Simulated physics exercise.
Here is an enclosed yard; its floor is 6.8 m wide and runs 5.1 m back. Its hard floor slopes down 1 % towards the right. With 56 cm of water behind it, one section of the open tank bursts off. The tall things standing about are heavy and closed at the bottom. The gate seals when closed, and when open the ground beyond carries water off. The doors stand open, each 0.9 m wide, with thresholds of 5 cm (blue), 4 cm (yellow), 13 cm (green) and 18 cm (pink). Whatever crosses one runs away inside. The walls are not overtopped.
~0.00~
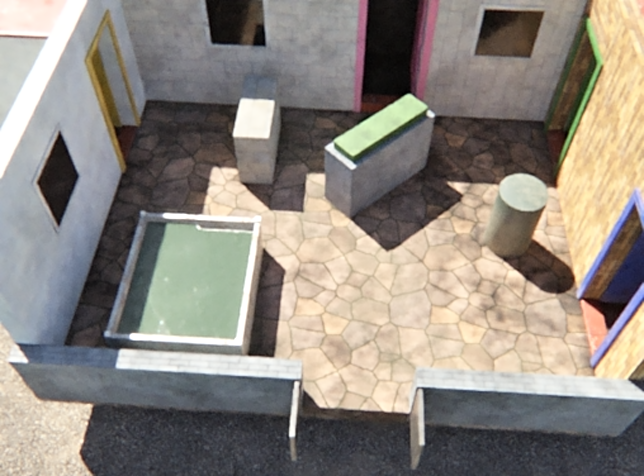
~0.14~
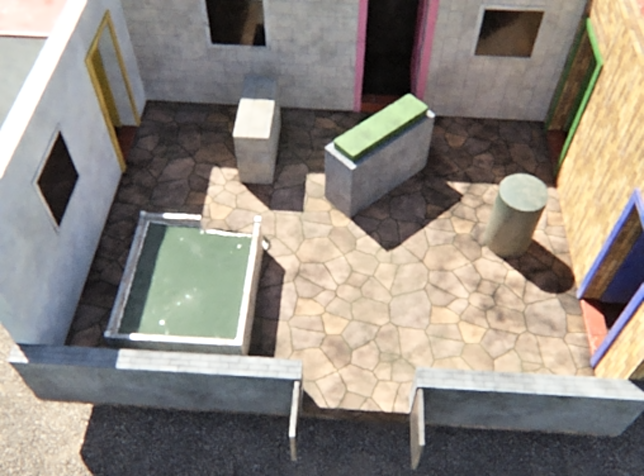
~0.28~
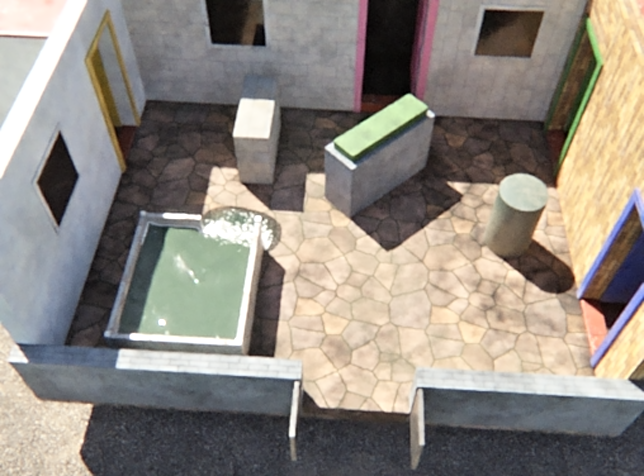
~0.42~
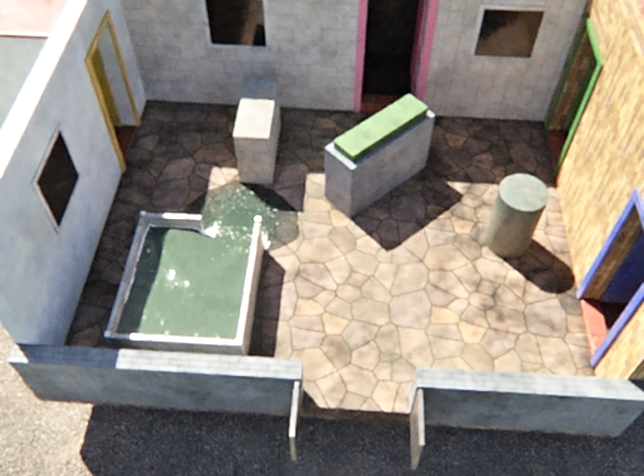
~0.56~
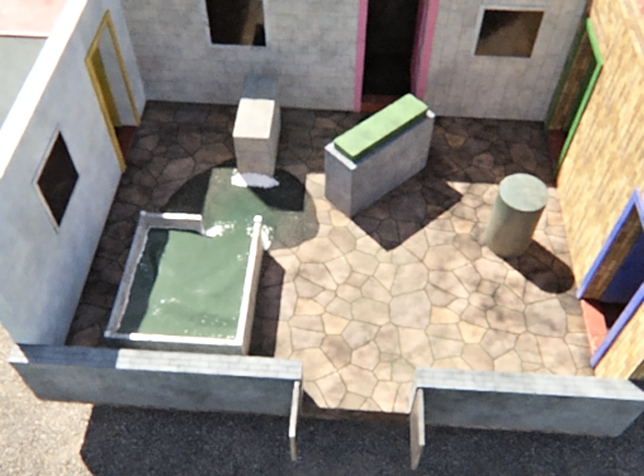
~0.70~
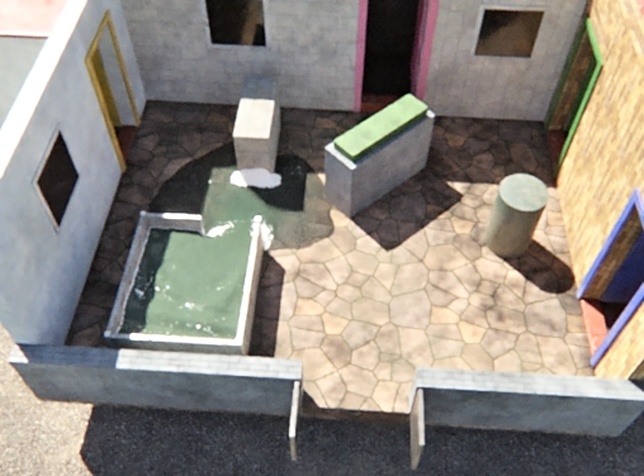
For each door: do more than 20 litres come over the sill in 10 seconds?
Door by door: At the blue door it does not reach the limit; at the yellow door it goes over the limit; at the green door it stays under the limit; at the pink door it keeps below the limit.
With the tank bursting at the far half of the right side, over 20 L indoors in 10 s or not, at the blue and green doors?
Then: Blue past it, green under.
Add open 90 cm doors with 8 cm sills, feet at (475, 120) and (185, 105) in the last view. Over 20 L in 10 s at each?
In turn: Not over, above.
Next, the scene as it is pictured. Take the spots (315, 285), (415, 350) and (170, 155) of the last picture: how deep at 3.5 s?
In that order: 0, 0 and 3 cm.
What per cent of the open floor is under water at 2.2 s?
Some 35 per cent of it.
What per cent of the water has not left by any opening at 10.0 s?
Some 92 per cent remains.
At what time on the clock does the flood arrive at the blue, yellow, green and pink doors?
Blue 5.0 s, yellow 1.6 s, green 2.8 s, pink 1.6 s.
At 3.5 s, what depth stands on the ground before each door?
Depths in cm: Blue 0, yellow 12, green 14, pink 16.
After 1.4 s water covers 25 % of the floor and is deepest (34 cm) near (249, 186); blue door not reached, yellow door not reached, green door not reached, pink door not reached.
After 2.2 s water covers 35 % of the floor and is deepest (28 cm) near (249, 186); blue door not reached, yellow door 8 cm at the sill, 1 L in, green door not reached, pink door 18 cm at the sill, 0 L in.
After 3.5 s water covers 40 % of the floor and is deepest (19 cm) near (249, 186); blue door not reached, yellow door 12 cm at the sill, 40 L in, green door 14 cm at the sill, 0 L in, pink door 16 cm at the sill, 2 L in.
After 6.0 s water covers 60 % of the floor and is deepest (16 cm) near (331, 191); blue door 4 cm at the sill, 0 L in, yellow door 9 cm at the sill, 91 L in, green door 13 cm at the sill, 2 L in, pink door 9 cm at the sill, 2 L in.
After 10.0 s water covers 85 % of the floor and is deepest (8 cm) near (390, 152); blue door 5 cm at the sill, 0 L in, yellow door 5 cm at the sill, 121 L in, green door 7 cm at the sill, 3 L in, pink door 7 cm at the sill, 2 L in.
